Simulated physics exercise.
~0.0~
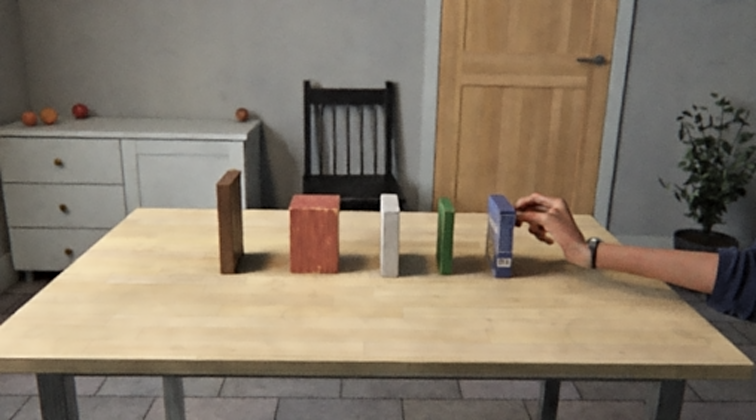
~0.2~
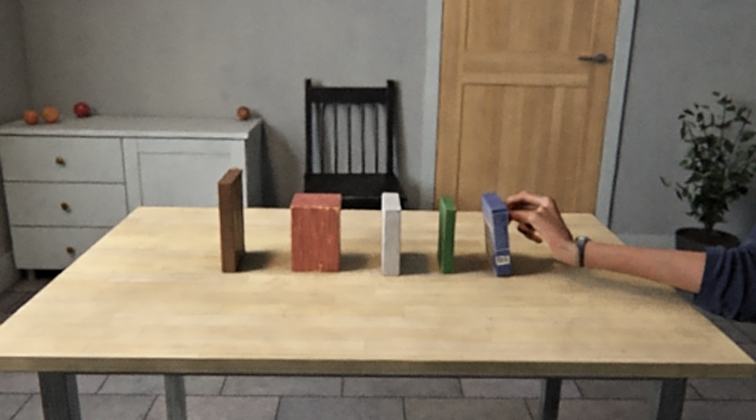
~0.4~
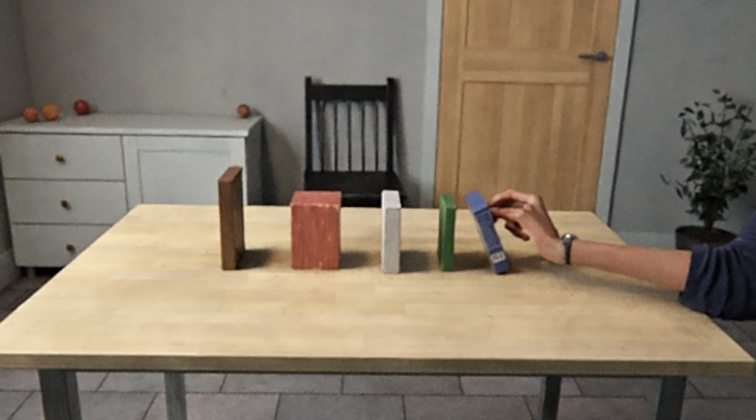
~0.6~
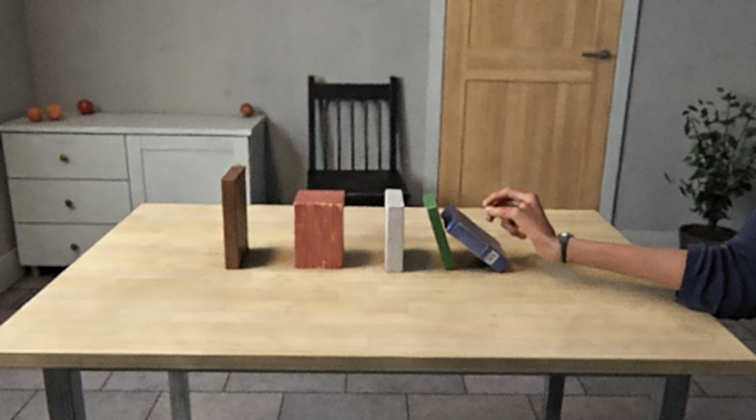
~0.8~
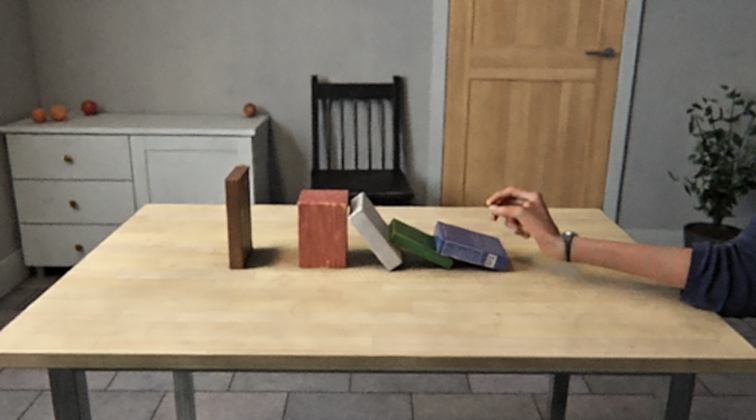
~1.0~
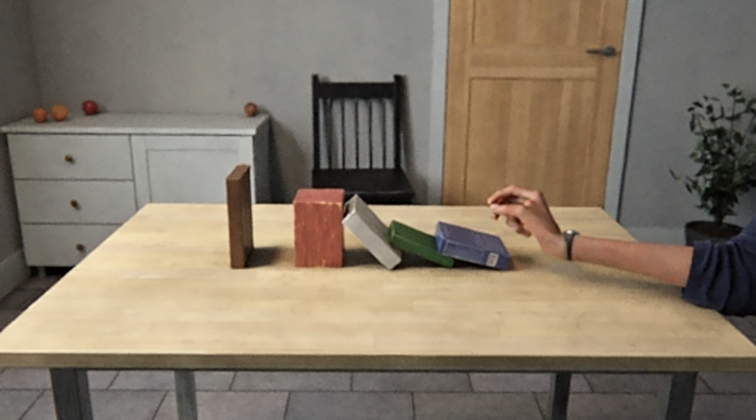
In the video, a hand tips a blue packet leftward on a wooden table, toppling a green board and then a white block, which comes to rest leaning against a red block. The red block and the brown block at the far left remain upright as the hand hovers still.
